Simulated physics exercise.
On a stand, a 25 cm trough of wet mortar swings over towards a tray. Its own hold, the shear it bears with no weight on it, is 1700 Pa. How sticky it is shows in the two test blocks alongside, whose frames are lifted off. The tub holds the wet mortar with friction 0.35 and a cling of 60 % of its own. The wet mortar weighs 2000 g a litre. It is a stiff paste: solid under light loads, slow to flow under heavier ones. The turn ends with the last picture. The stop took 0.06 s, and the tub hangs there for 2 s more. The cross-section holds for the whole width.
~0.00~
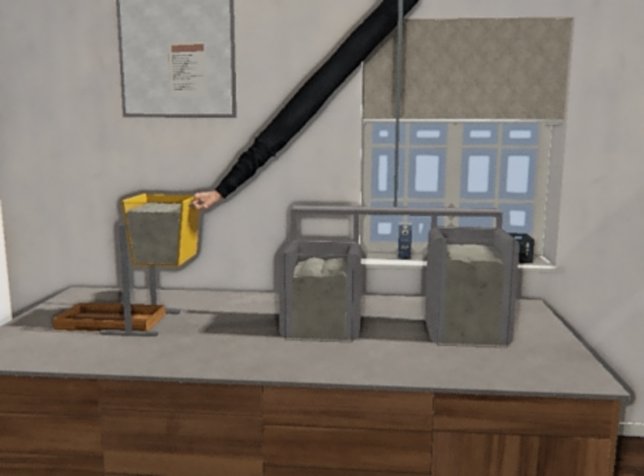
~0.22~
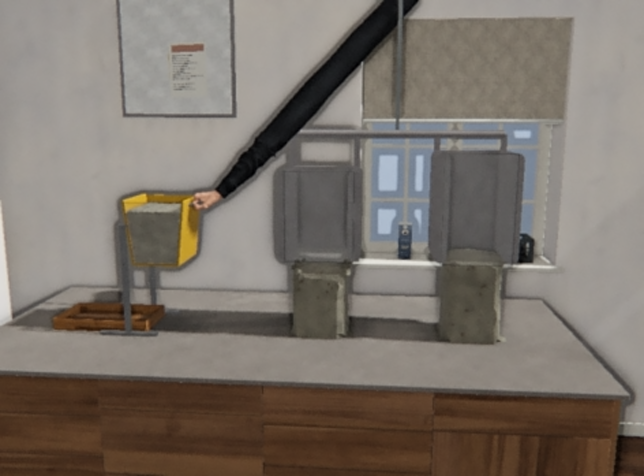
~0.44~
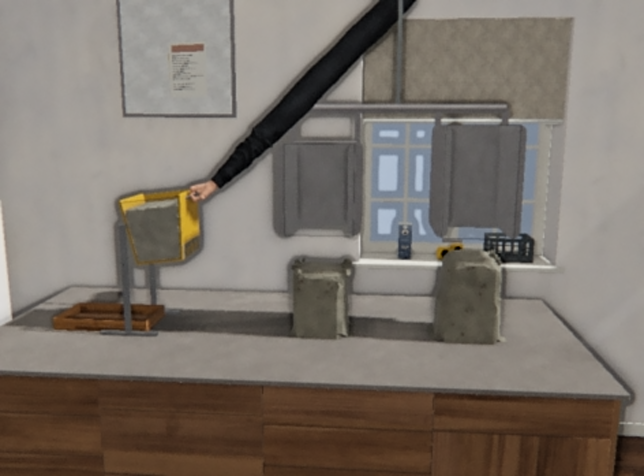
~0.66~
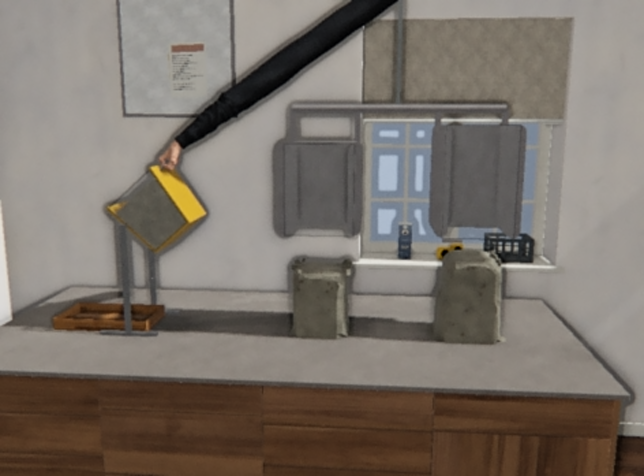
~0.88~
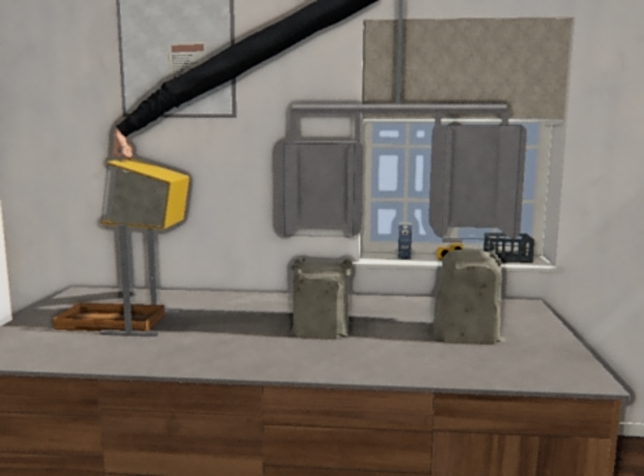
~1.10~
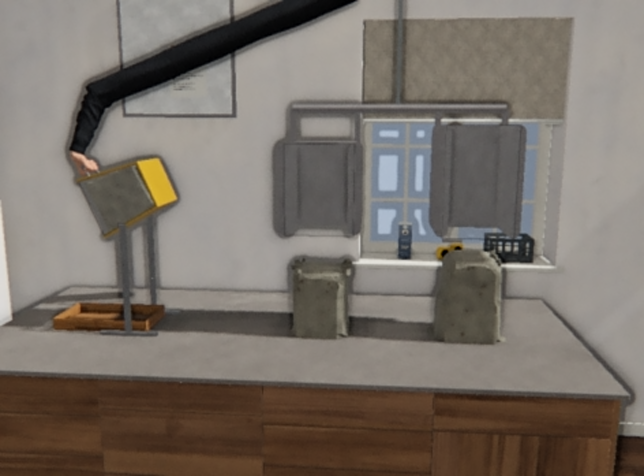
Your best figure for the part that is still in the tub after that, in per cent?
Expect roughly 0 %.
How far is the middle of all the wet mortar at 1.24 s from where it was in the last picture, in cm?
Roughly 5 cm.
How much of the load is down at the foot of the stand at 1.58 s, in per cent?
Near 0 %.
By 1.24 s, the tub is at 113 degrees and holds 90 %.
By 1.41 s, the tub is at 113 degrees and holds 45 %.
By 1.58 s, the tub is at 113 degrees and holds 0 %.
By 1.75 s, the tub is at 113 degrees and holds 0 %.
By 3.10 s, at the end, the tub is at 113 degrees and holds 0 %.
